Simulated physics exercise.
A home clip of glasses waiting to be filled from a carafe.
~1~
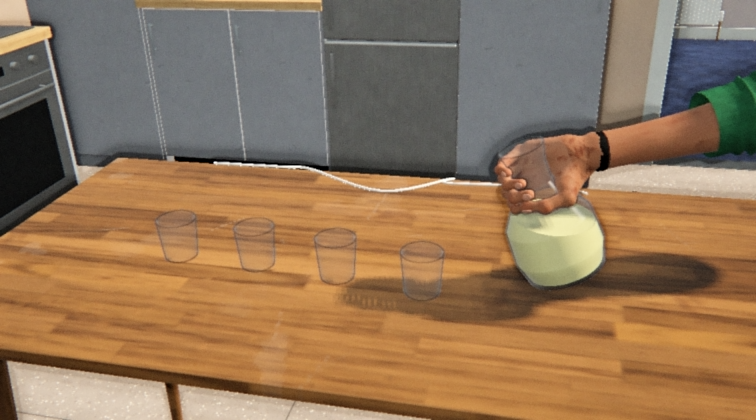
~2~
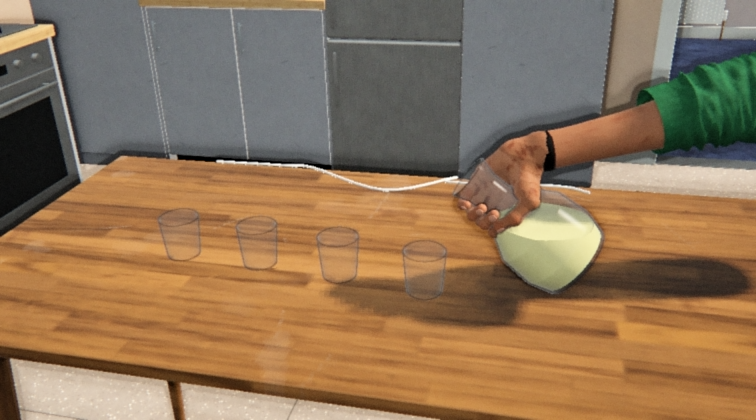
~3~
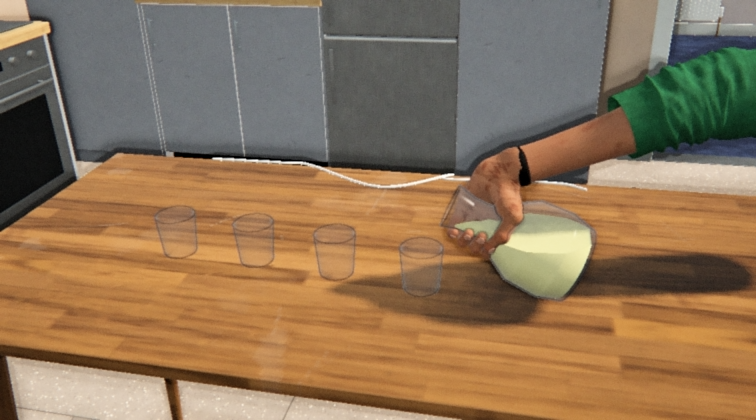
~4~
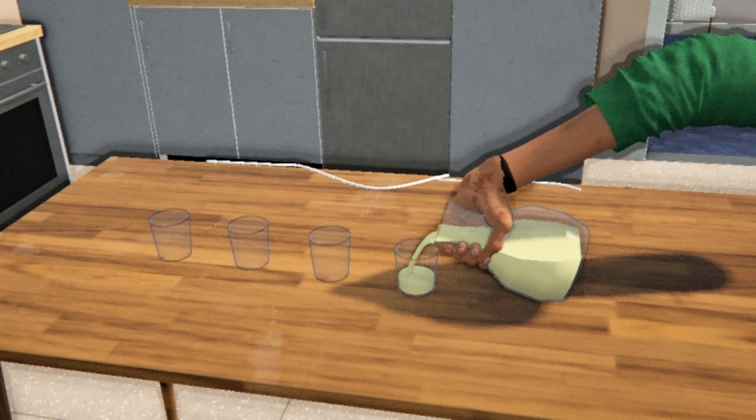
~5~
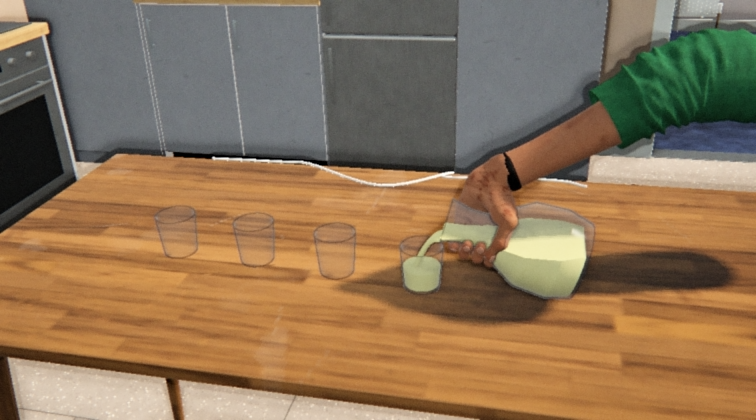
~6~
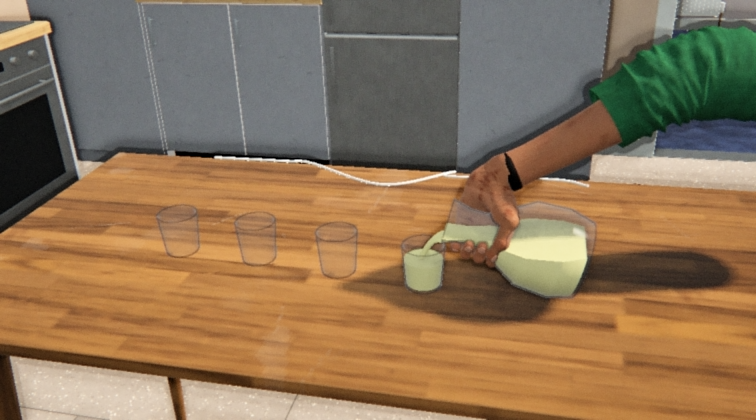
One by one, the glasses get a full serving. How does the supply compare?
It goes round.
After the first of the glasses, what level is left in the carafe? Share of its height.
I make it 35 per cent.
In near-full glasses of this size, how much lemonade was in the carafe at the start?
It makes near 6.5.
Next, the first is about three quarters full.
After that, the first is done and the carafe has nearly all of its load.
Finally, all four are full and about a third of the lemonade is over.
